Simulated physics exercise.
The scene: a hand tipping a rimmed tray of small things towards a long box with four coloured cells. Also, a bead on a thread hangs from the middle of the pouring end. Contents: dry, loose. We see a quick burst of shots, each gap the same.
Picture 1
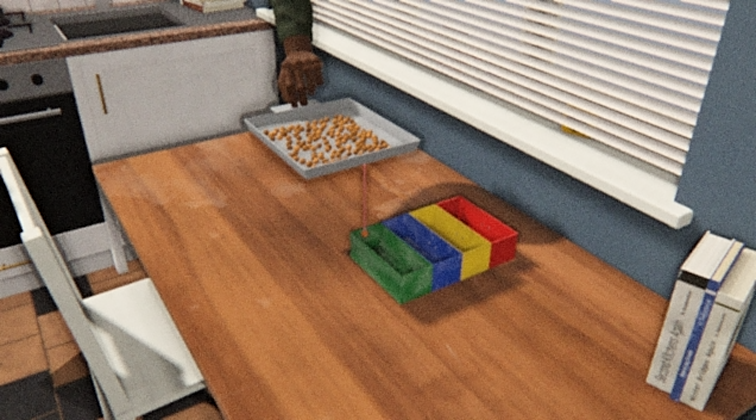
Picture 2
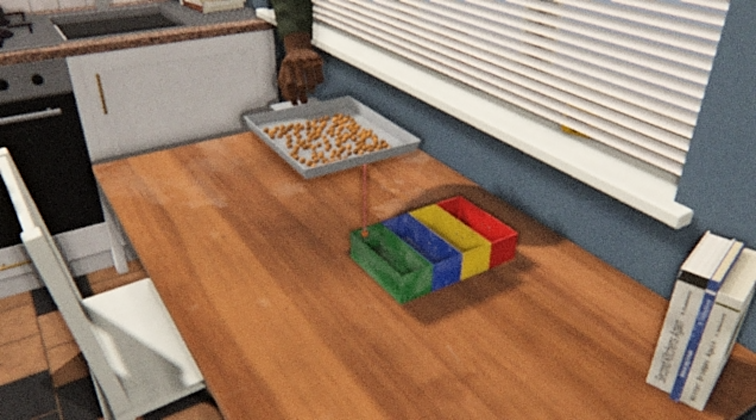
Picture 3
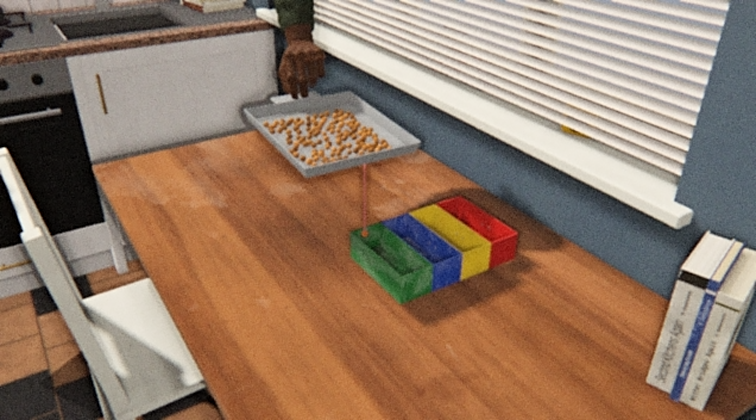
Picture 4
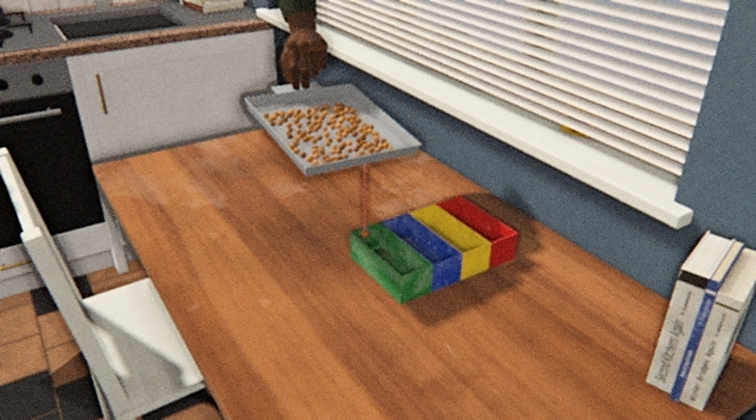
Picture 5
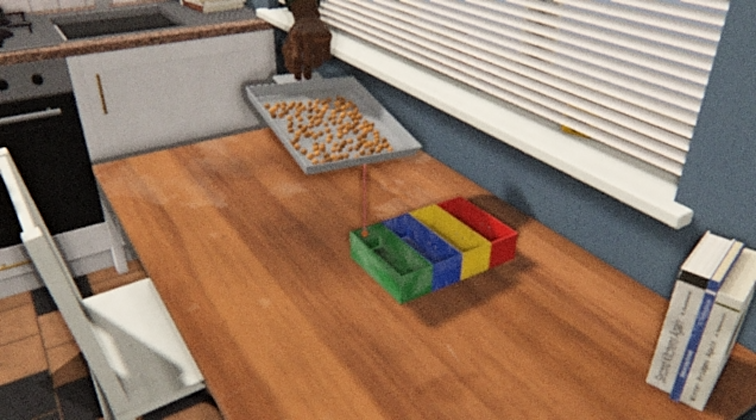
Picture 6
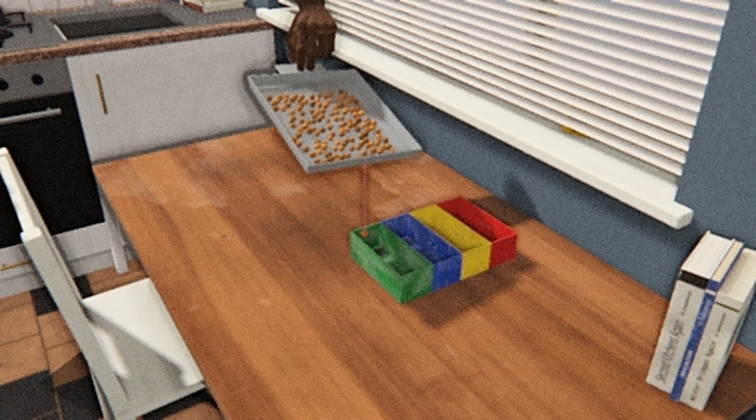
A gray rimmed tray of roasted chickpeas sits nearly level above a wooden table, a hand at its far end, beside a box with green, blue, yellow and red cells. The hand then gradually raises that end, and the tray slants more steeply toward the box, its near right corner lowest.
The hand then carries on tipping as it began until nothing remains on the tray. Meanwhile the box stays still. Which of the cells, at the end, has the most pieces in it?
The blue cell has the most pieces in it.
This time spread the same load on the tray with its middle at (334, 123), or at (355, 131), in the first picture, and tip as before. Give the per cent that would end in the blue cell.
It would be roughly 70 per cent for the first and roughly 60 per cent for the second.
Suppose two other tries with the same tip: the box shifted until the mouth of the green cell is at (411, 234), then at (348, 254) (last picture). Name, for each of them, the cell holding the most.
First place: The green cell; second place: That yellow cell.
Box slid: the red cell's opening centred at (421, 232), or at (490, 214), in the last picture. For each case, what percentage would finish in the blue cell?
Near 10 % and 30 %.
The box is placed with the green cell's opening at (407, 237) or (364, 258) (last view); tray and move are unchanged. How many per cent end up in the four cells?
The first yields 70 per cent and the second 100 per cent.
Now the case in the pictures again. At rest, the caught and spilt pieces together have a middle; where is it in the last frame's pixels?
It settles centred around (411, 264).
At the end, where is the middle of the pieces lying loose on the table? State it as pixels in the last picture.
Estimate: About (382, 303).
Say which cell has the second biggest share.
Ranked number two: That green cell.
Soon, tray tipped steeply; nearly all on the tray; a stray few falling or outside the box.
A while on, tray tipped past a quarter turn; most on the tray; a small part in the blue cell; a stray few in the green cell; a small part falling or outside the box.
Towards the end, tray tipped past a quarter turn; about half in the blue cell; about a quarter in the green cell; a stray few in the yellow cell; a stray few in the red cell; a small part falling or outside the box.
Finally, tray tipped past a quarter turn; about half in the blue cell; about a quarter in the green cell; a stray few in the yellow cell; a stray few in the red cell; a small part outside the box.
